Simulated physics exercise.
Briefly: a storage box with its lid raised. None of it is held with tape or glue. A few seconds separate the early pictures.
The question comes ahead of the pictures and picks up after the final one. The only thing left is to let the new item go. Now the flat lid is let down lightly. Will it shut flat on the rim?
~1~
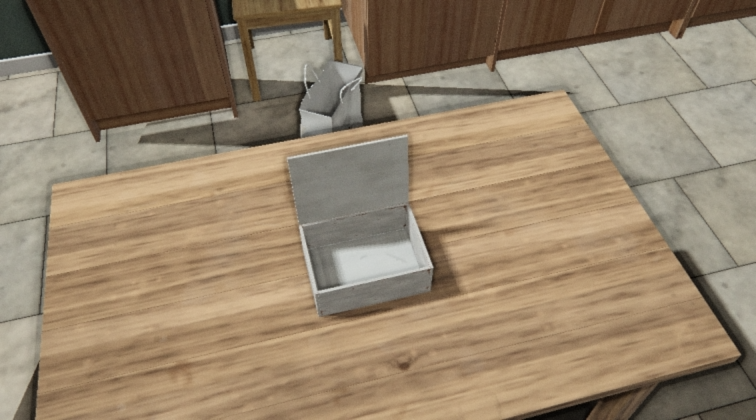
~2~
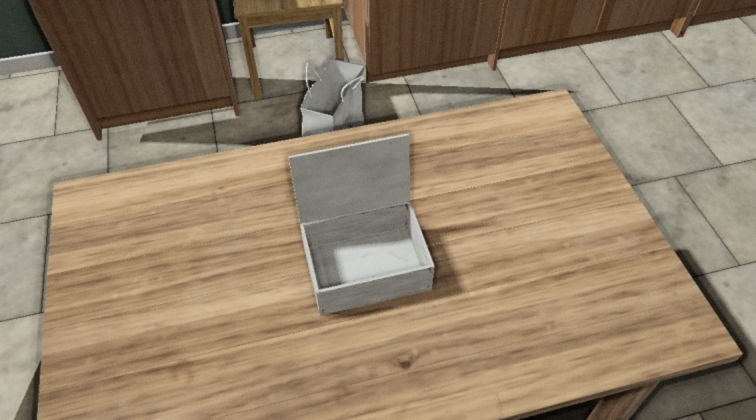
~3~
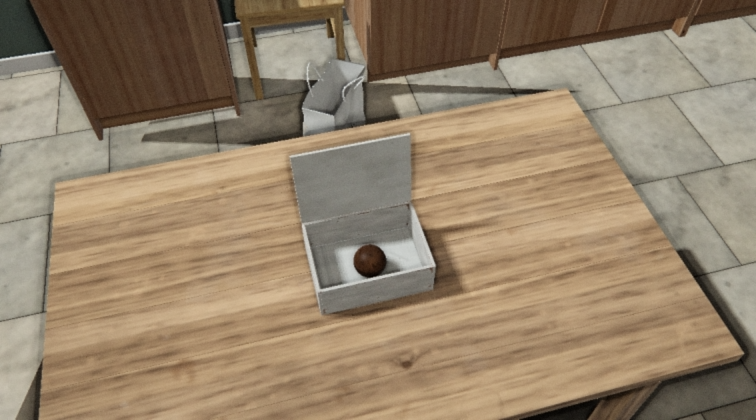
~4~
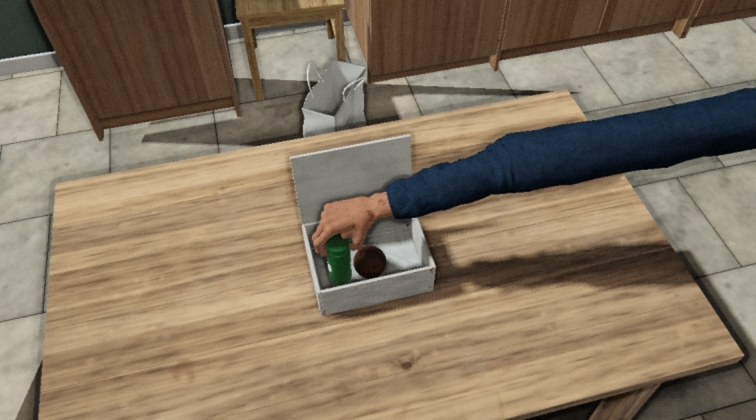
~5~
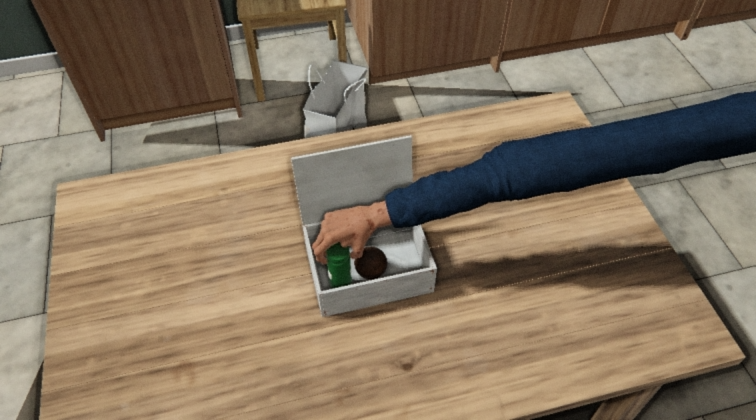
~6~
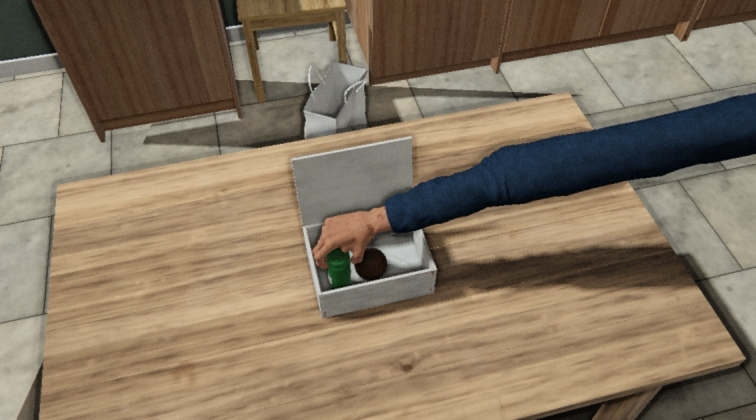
The lid stays above the rim.
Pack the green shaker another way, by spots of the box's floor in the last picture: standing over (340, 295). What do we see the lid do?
Then the lid won't shut, as it turns out.
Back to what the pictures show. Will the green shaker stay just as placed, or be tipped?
Once everything settles, the green shaker keeps its original angle.
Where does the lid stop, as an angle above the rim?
Roughly 20 degrees above the rim.
Then, 1.30 s after the last picture, lid 79° above the rim.
Then, 1.70 s after the last picture, lid 47° above the rim.
At rest, lid 21° above the rim; both in place. Seen from the same camera at the end, green shaker near (340, 272).
